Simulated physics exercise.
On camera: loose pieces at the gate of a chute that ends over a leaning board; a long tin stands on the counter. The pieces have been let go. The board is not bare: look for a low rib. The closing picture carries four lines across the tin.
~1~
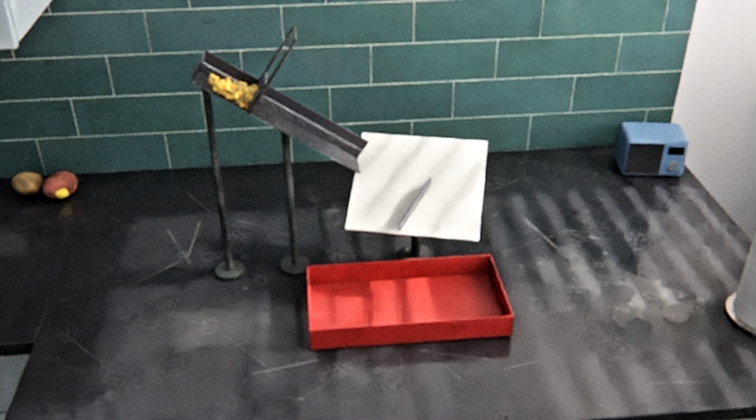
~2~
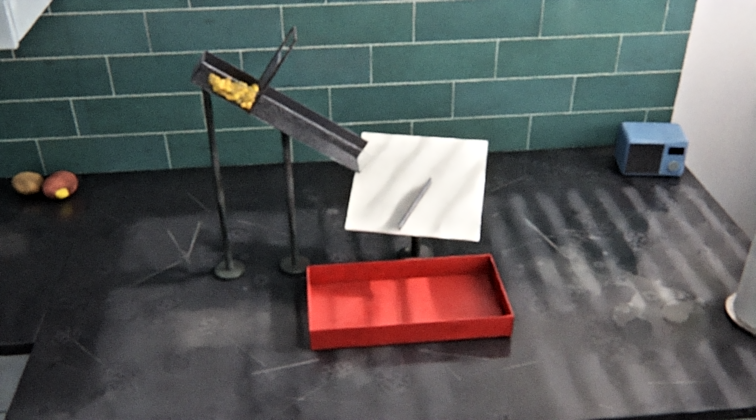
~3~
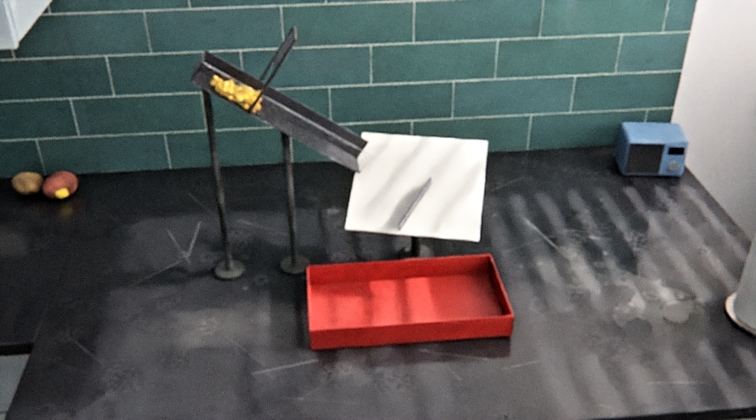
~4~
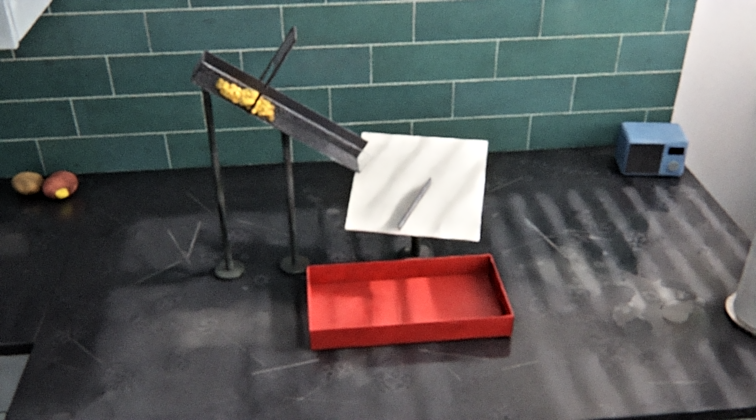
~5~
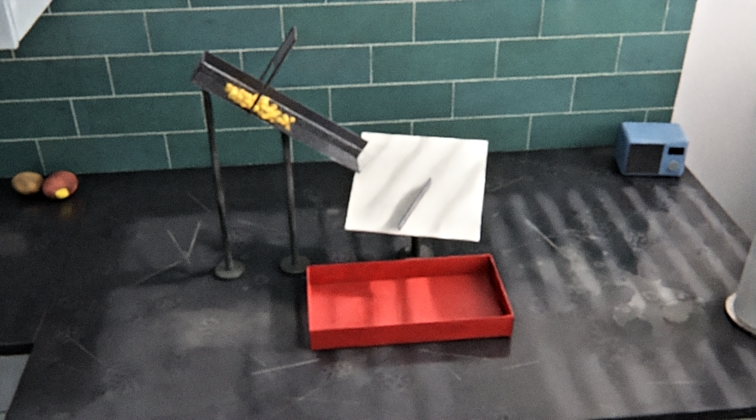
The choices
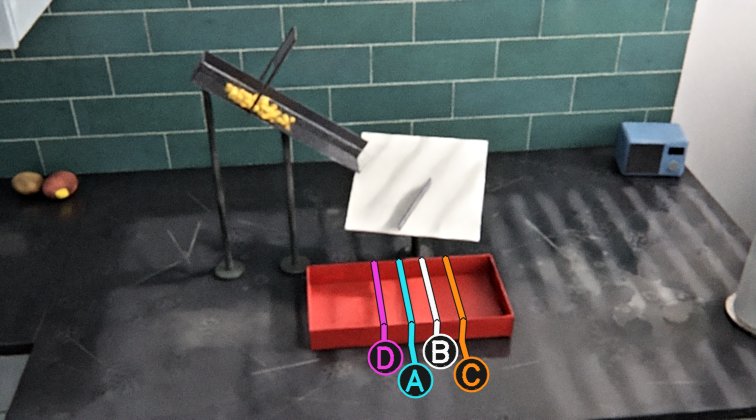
On a dark counter before green tiles, small yellow pieces bunched near the top of a sloping chute slide a short way down it, spreading out, while the ribbed white board and the empty red tin stay still.
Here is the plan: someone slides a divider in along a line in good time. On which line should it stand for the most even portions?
Choose D.
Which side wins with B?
Left.
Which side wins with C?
Left.
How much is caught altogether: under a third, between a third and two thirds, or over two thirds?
Over two thirds.
On the marked copy, line A crosses the front rim at (411, 323); line B crosses the front rim at (436, 321); line C crosses the front rim at (463, 319); line D crosses the front rim at (383, 325).
With A, of what is caught, all on the left of the divider, none on the right.
With B, of what is caught, all on the left of the divider, none on the right.
With C, of what is caught, all on the left of the divider, none on the right.
With D, of what is caught, about a third on the left of the divider, about two thirds on the right.
